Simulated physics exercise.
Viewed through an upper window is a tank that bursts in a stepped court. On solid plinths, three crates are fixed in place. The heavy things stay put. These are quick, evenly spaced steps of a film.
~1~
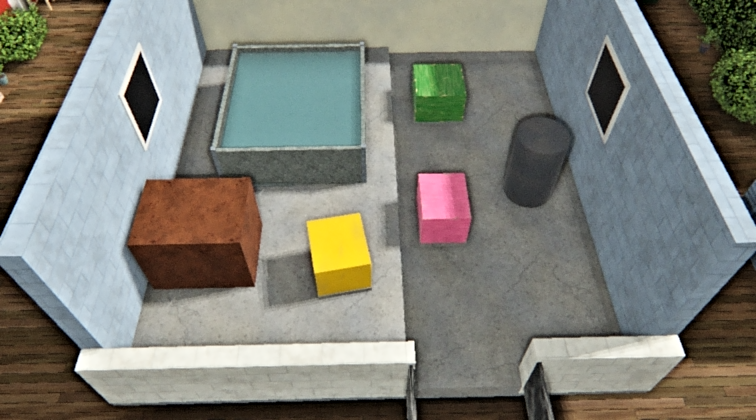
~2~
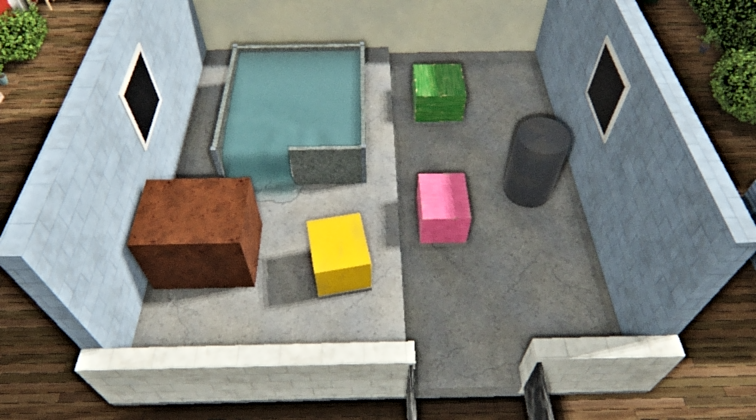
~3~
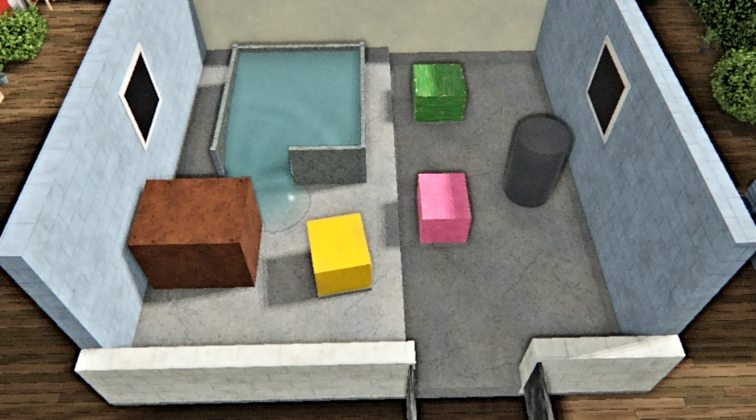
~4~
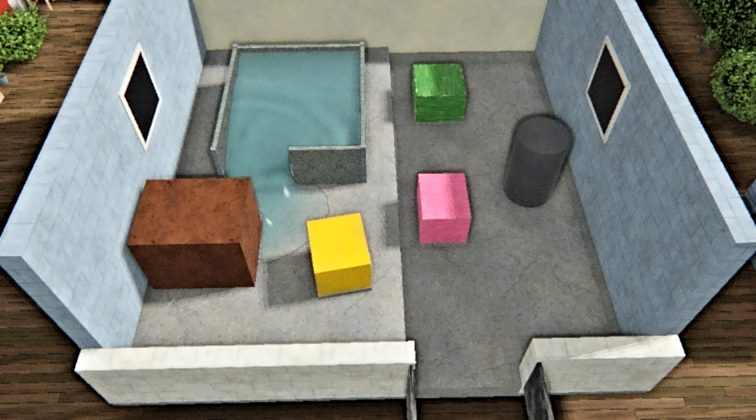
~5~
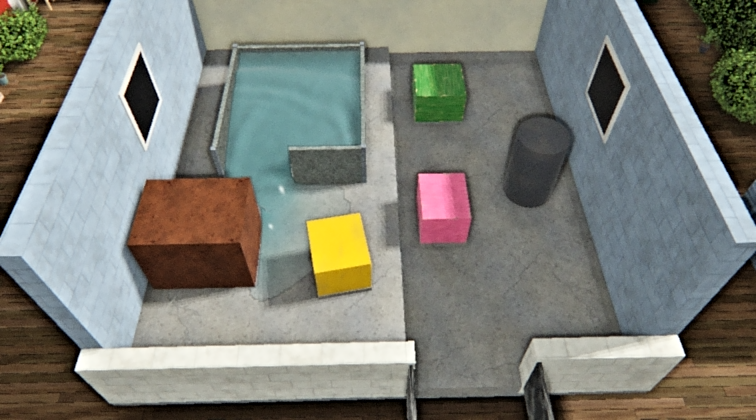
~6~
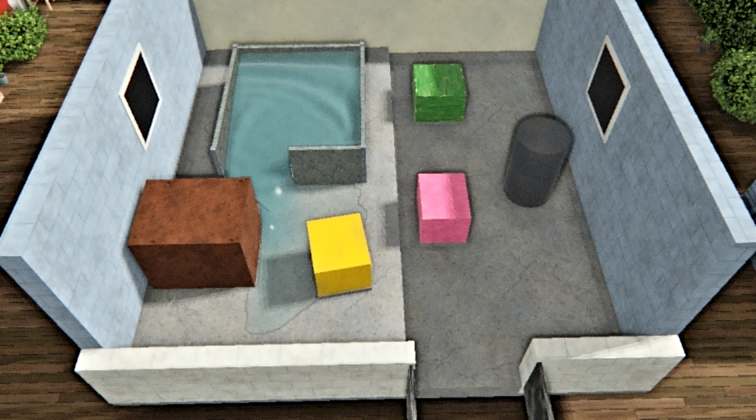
The clip opens on still water in a walled tank at the back left of a courtyard with coloured blocks. Part of the tank's front wall disappears, and water pours through the gap. It spreads toward the viewer across the pale floor, between the brown and yellow blocks and past them.
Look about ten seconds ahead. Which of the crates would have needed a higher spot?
Green crate: Yes, it gets wet. Pink crate: Yes, it gets wet. Yellow crate: Yes, it gets wet.
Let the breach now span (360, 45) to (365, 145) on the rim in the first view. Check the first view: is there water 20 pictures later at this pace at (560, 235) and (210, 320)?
Note, points in order: Soaked; unreached.
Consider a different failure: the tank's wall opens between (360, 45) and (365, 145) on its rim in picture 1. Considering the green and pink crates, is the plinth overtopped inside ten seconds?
In short: Green gets drenched; pink gets drenched.
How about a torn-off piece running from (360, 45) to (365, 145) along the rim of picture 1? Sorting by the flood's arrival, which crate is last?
Answer: The yellow one.
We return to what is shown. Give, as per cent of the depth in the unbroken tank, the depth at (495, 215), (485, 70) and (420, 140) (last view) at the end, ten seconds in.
About 18, 18 and 14 percent, in that order.
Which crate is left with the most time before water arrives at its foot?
I'd say the green one is last.
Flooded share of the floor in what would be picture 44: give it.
About 85 percent.
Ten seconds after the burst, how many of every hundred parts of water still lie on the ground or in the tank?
Close to 96 in a hundred.
A moment on, water covers 20 % of the floor; the green crate not reached, the pink crate water round its plinth, the yellow crate water round its plinth.
Next, water covers 35 % of the floor; the green crate not reached, the pink crate water round its plinth, the yellow crate water round its plinth.
Then, water covers 60 % of the floor; the green crate water round its plinth, the pink crate water round its plinth, the yellow crate water round its plinth.
Later, water covers 85 % of the floor; the green crate water round its plinth, the pink crate water round its plinth, the yellow crate water round its plinth.
In the end, water covers 95 % of the floor; the green crate was topped, the pink crate was topped, the yellow crate was topped.
